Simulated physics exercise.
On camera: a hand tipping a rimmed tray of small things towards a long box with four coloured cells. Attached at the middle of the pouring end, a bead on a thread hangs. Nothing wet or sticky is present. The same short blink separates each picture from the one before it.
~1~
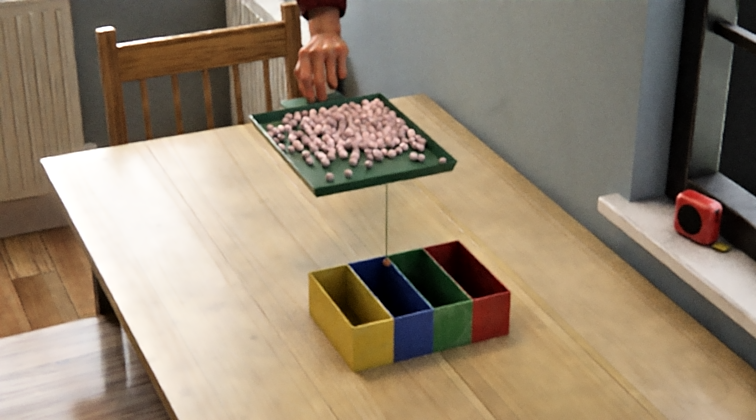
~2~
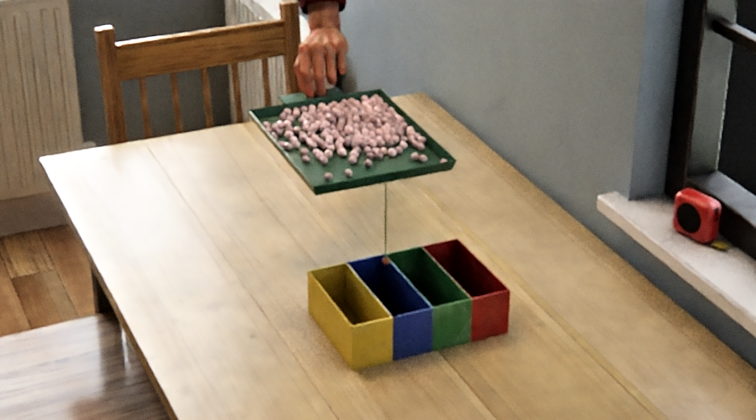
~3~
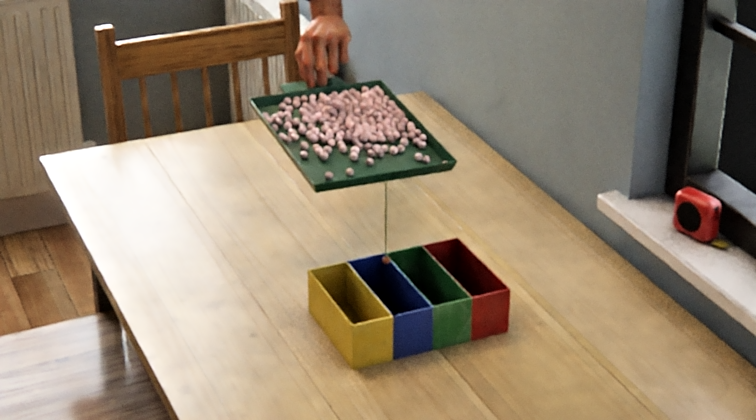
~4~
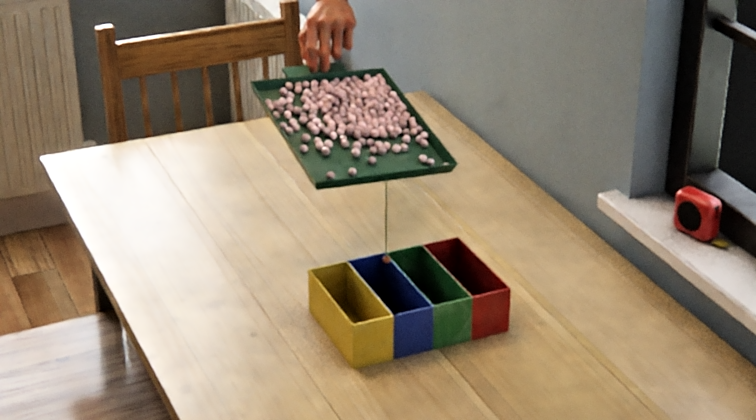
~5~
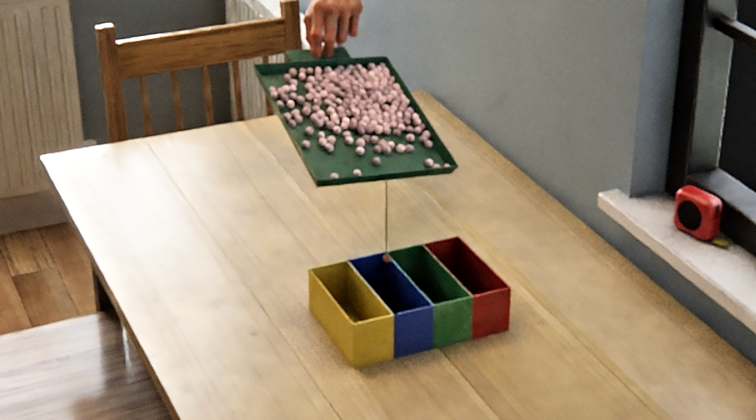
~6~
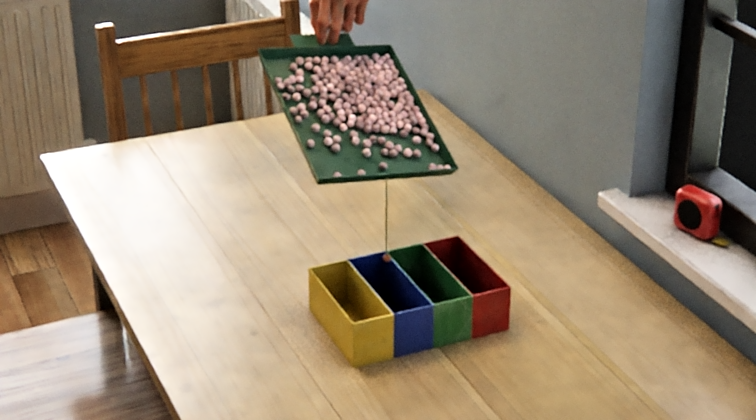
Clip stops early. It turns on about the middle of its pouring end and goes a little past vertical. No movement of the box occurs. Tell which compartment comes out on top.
It is red that comes out on top.
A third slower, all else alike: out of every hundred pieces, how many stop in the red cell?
Close to 50 per cent.
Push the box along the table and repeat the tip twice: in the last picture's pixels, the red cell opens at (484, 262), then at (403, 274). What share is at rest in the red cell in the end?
You'd end up with around 30 per cent and then around 10 per cent.
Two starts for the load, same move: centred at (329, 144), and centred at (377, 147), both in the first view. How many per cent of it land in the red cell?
Some 50 and then some 50 per cent.
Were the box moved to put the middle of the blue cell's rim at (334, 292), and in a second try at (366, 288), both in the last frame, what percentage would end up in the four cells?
Around 20 then around 50 per cent.
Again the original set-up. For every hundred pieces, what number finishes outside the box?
Close to 20 per cent.
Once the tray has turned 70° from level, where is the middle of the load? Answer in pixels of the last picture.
Close to (447, 222).
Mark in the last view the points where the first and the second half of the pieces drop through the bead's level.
The first part passes (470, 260); everything after passes (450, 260).
Soon, tray tipped steeply; about a third on the tray; a small part in the red cell; a small part in the green cell; a stray few in the blue cell; a stray few in the yellow cell; about a third falling or outside the box.
A while on, tray tipped past a quarter turn; about half in the red cell; about a quarter in the green cell; a small part in the blue cell; a stray few in the yellow cell; about a quarter falling or outside the box.
Towards the end, tray tipped past a quarter turn; about half in the red cell; about a quarter in the green cell; a small part in the blue cell; a stray few in the yellow cell; about a quarter falling or outside the box.
Finally, tray tipped past a quarter turn; about half in the red cell; about a quarter in the green cell; a small part in the blue cell; a stray few in the yellow cell; about a quarter outside the box.
